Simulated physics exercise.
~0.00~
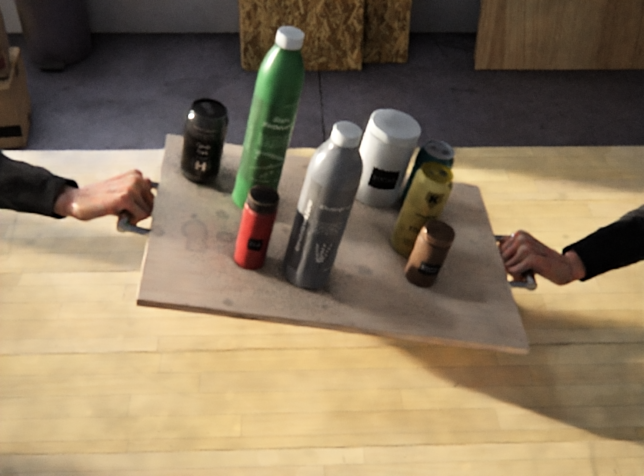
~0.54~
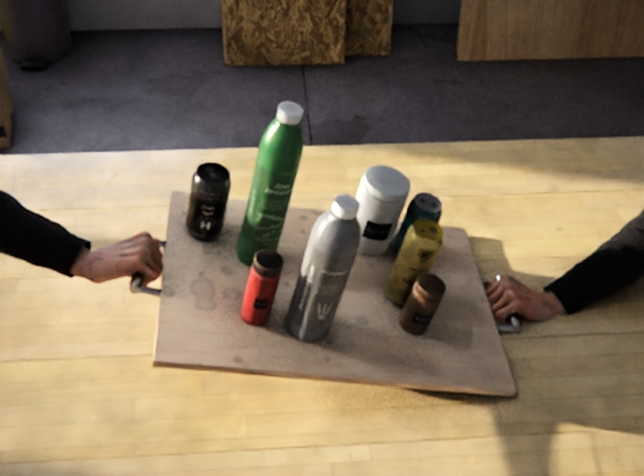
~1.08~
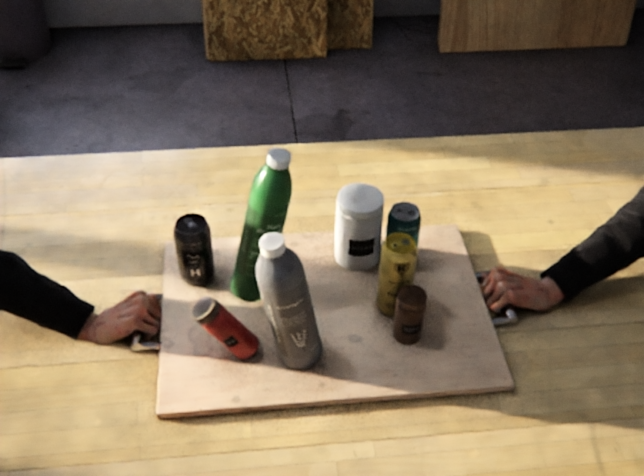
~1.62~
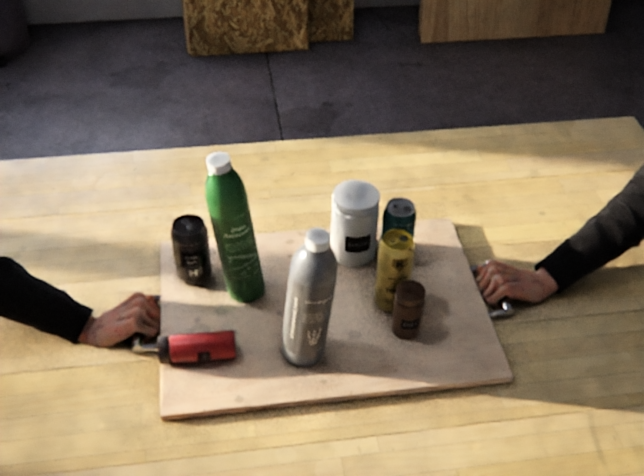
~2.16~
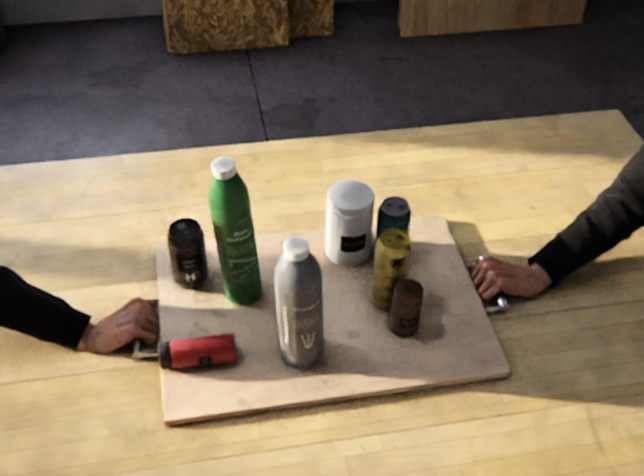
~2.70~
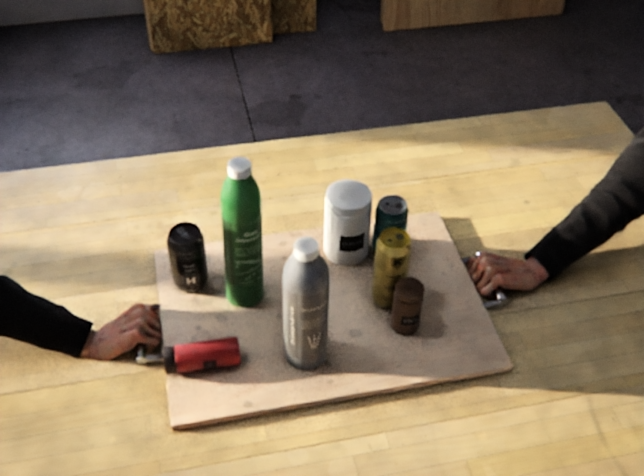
A wooden board carrying eight bottles, cans and jars was lowered by two hands onto a table, making several of them tilt, and the small red container toppled and ended up lying near the left handle while the others stayed standing.
